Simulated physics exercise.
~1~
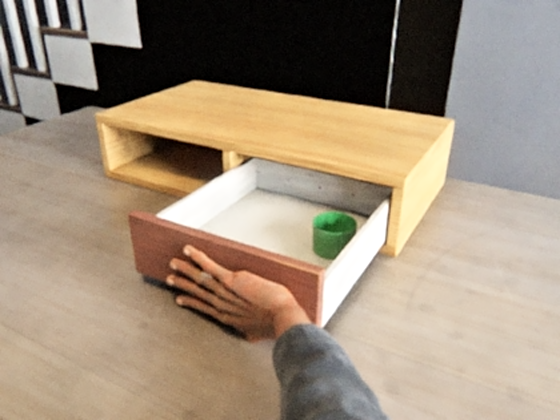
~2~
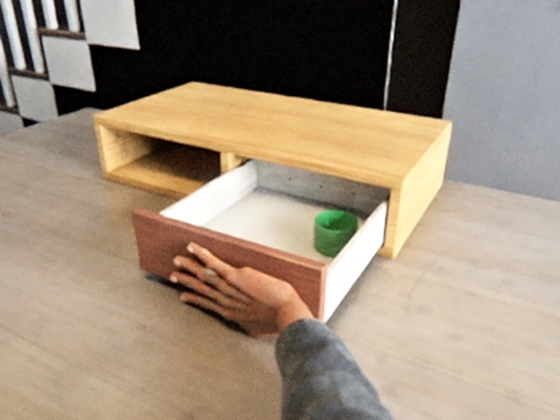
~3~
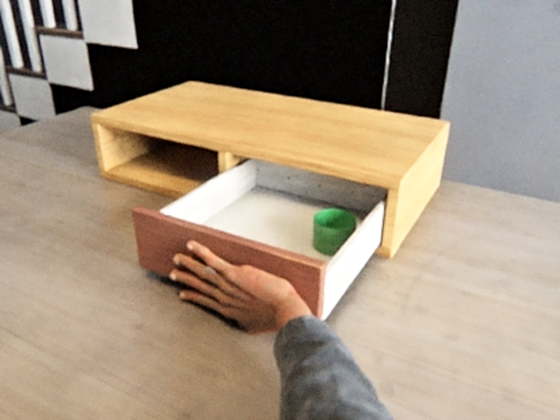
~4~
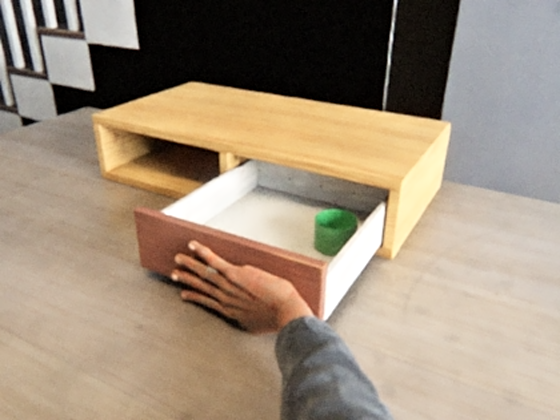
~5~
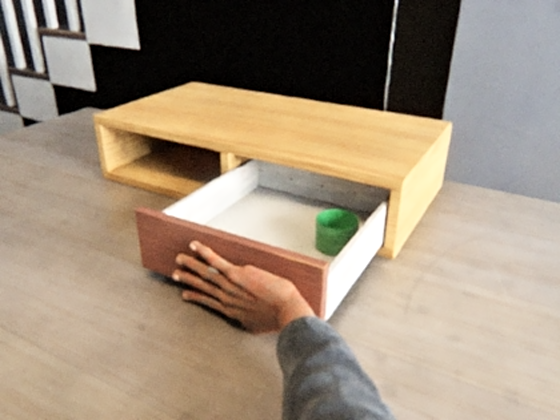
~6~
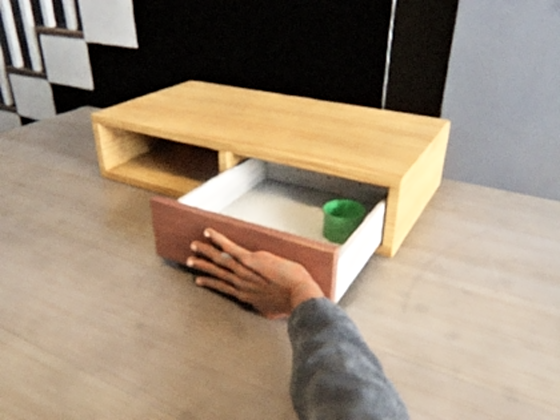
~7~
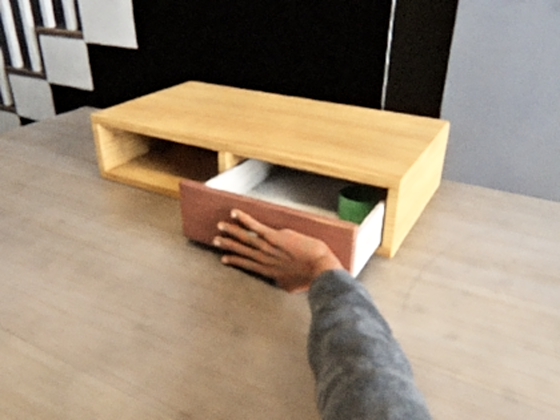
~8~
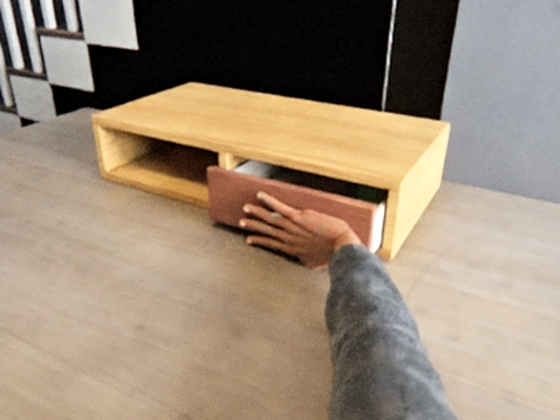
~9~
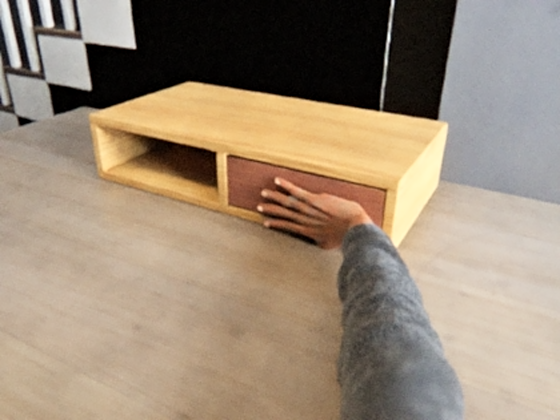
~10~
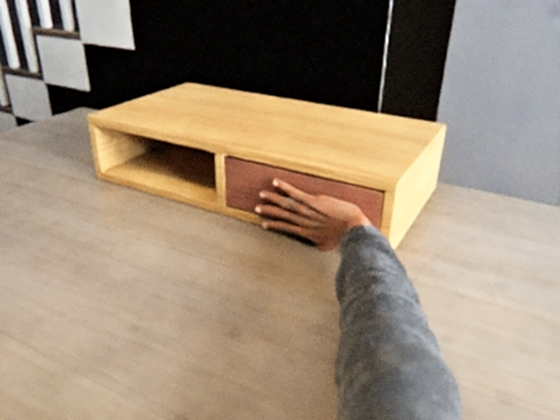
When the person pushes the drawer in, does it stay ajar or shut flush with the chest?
It shuts flush, sliding all the way in until its front is level with the chest.
